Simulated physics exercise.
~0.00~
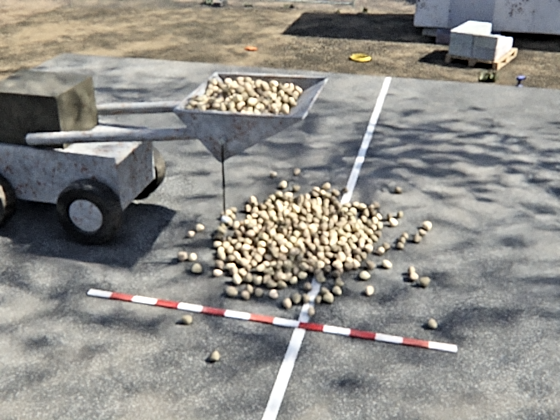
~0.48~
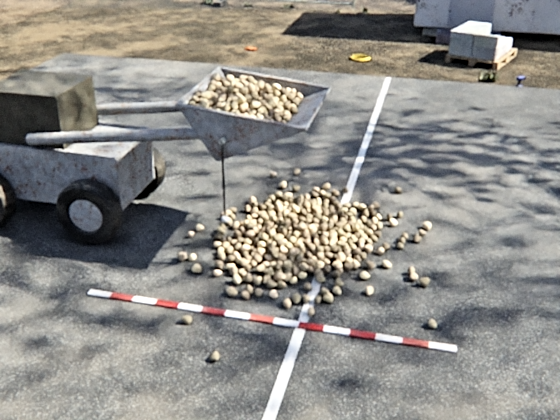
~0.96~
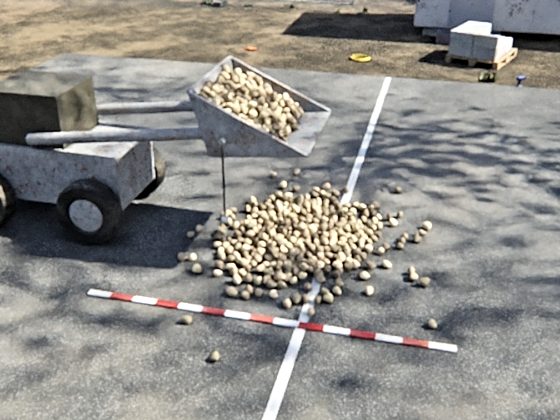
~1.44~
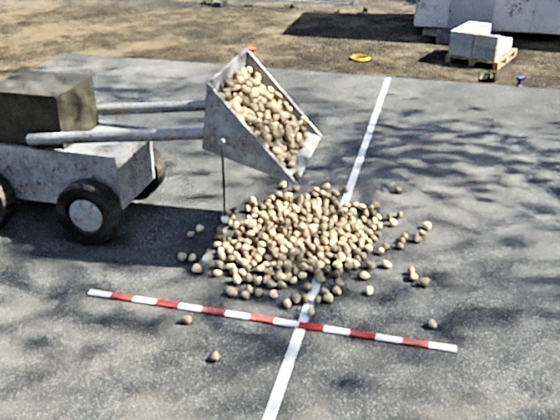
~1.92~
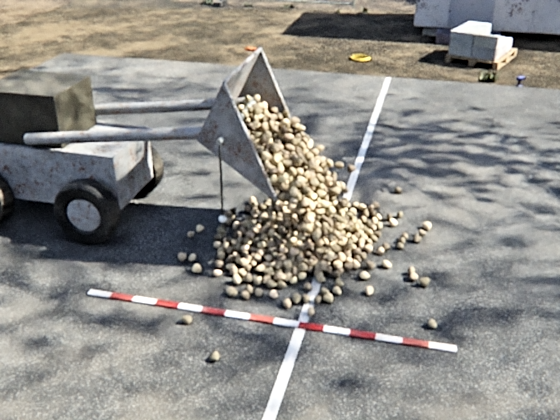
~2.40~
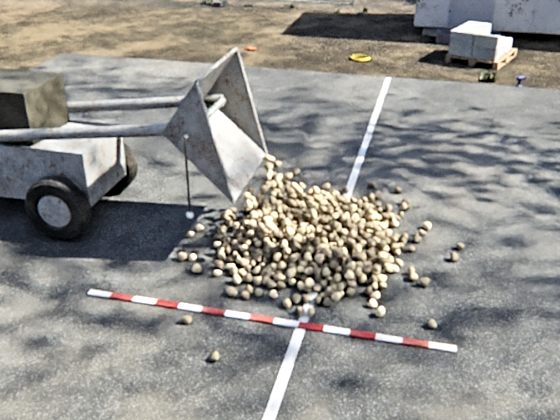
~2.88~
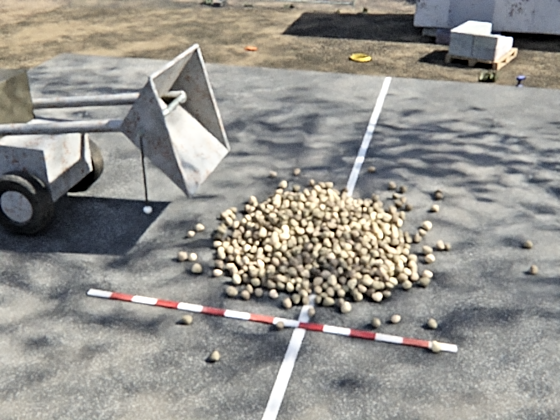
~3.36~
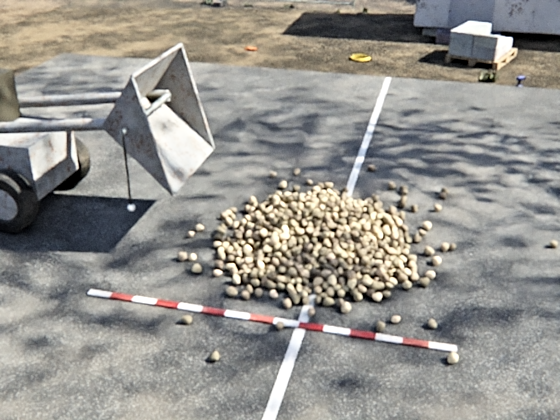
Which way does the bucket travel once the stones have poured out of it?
The bucket moves to the left, away from the pile of stones, along with the loader.
